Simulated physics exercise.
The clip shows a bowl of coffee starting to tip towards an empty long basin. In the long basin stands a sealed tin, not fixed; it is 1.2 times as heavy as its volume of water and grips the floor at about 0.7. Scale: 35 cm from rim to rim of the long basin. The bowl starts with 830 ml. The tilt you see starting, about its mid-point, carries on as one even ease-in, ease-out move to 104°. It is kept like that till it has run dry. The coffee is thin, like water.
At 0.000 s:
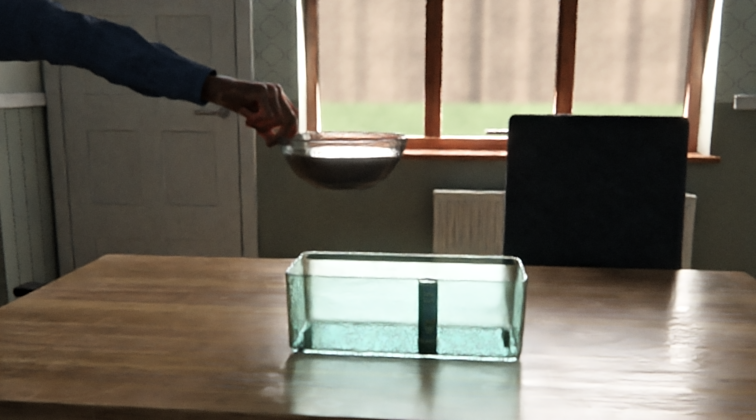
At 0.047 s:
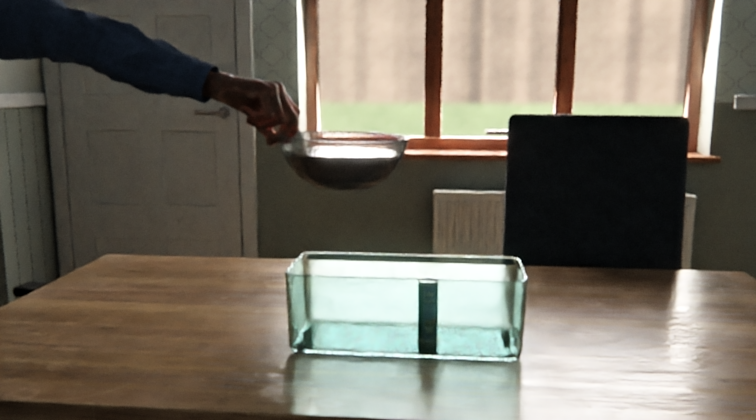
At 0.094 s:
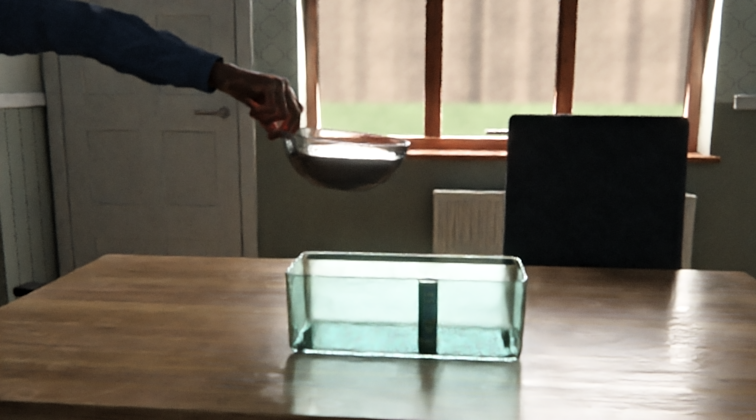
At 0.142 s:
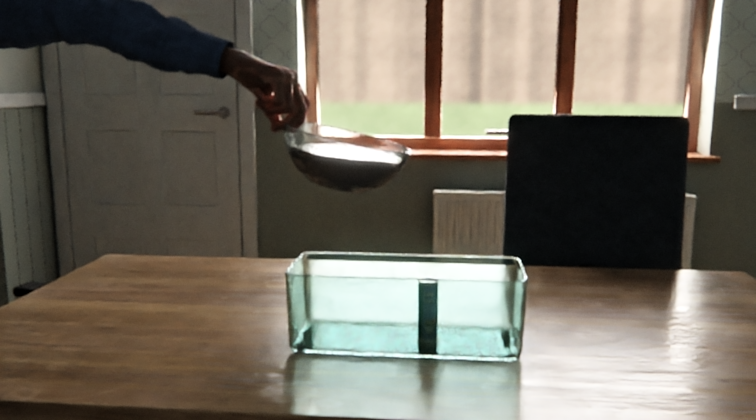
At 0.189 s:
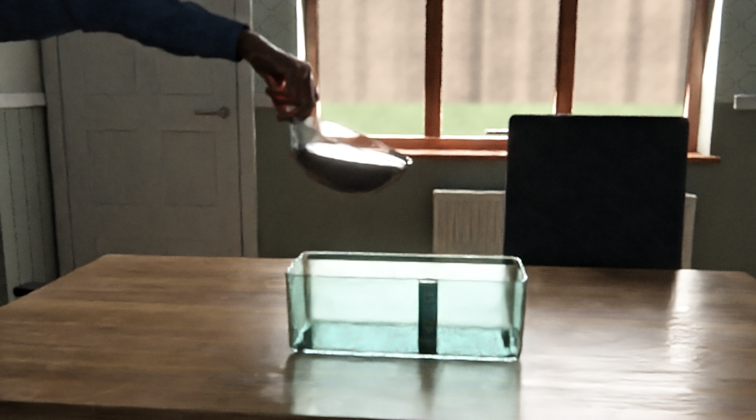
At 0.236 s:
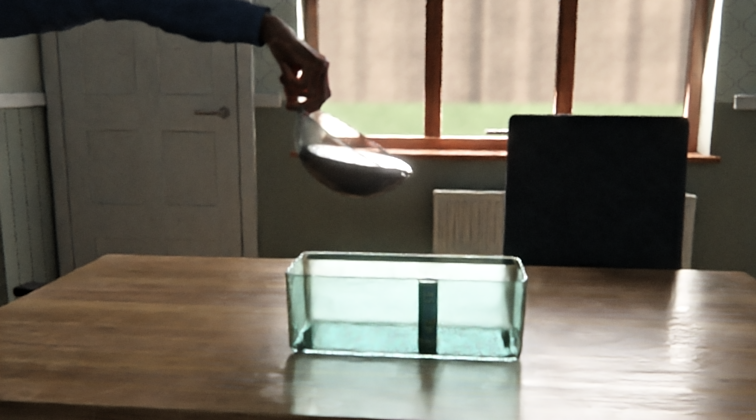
A glass bowl of dark liquid, held by a hand above an empty glass basin on a wooden table, hung almost level at first, then tilted down to the right as the hand rose.
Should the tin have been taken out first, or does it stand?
It remains upright.
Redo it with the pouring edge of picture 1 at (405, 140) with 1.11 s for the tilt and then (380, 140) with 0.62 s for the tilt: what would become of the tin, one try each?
First it remains upright; then it falls.
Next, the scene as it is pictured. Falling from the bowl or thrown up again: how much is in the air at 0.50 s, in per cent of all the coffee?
Near 46 in a hundred.
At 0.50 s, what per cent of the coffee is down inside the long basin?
Near 48 in a hundred.
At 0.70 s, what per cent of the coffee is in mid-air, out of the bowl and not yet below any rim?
About 10 per cent.
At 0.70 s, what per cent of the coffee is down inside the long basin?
Near 88 in a hundred.
Then, 0.50 s in, the tilt is 95° and 6 per cent is still to pour; the tin stands where it began.
Then, 0.70 s in, the tilt is 104° and 0 per cent is still to pour; the tin stands where it began.
Then, 0.90 s in, the tilt is 104° and 0 per cent is still to pour; the tin stands where it began.
Then, 1.12 s in, the tilt is 104° and 0 per cent is still to pour; the tin stands where it began.
Finally, the tin stands where it began.
